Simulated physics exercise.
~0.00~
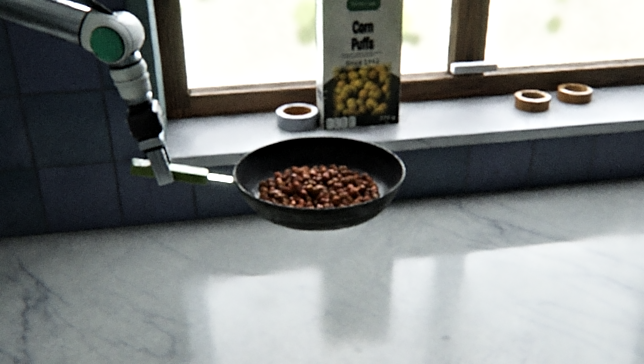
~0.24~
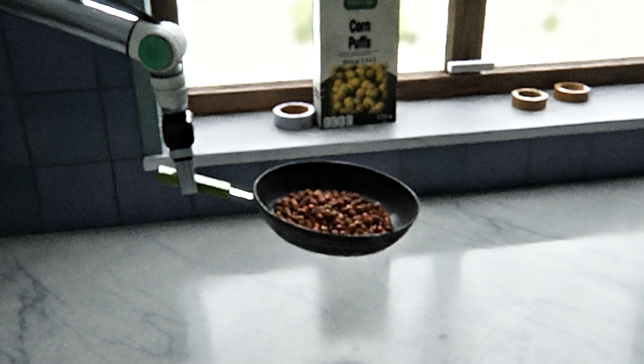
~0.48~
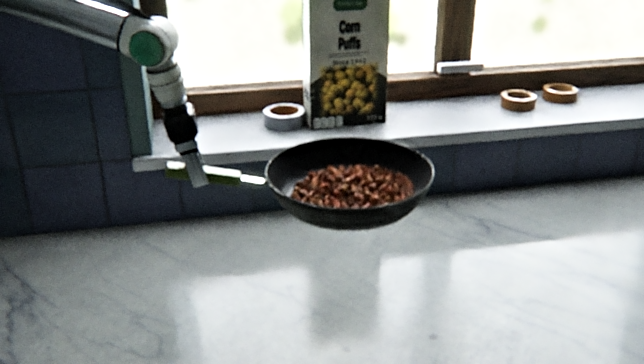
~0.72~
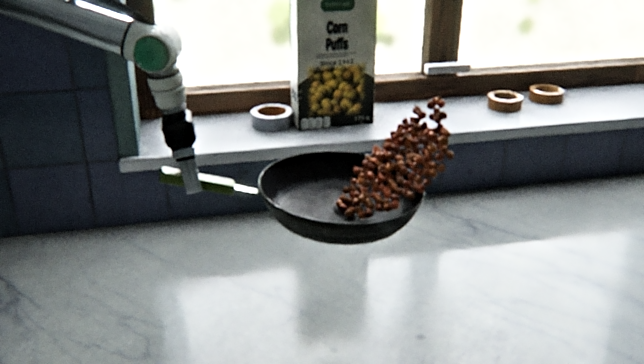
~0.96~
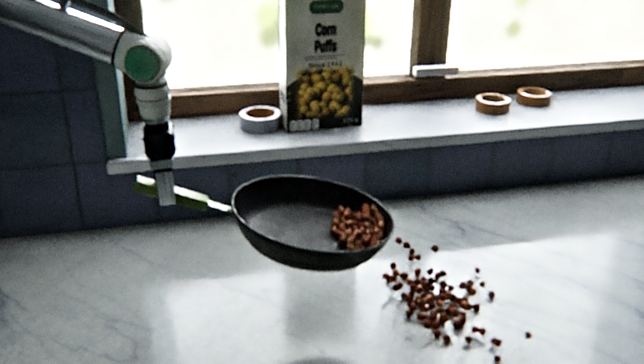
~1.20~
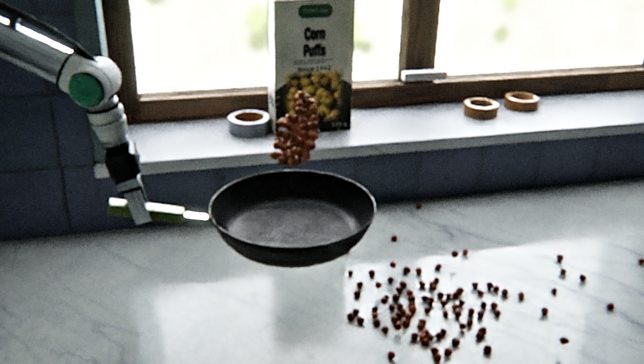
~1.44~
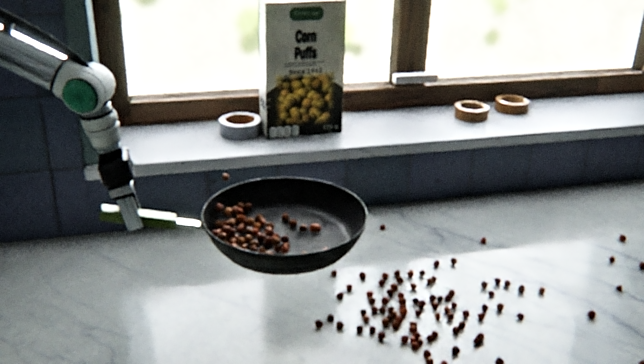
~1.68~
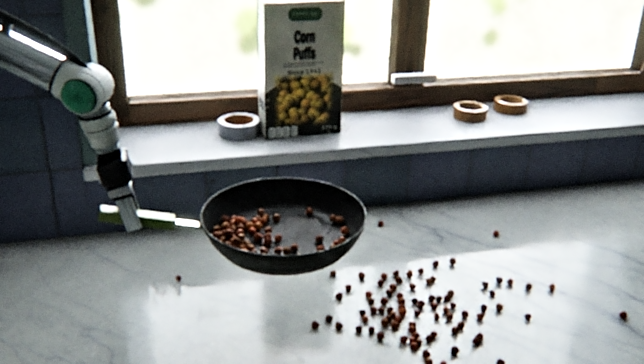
Robot arm tossing hazelnuts in a black frying pan, spilling many across a marble counter and catching the rest by a window.
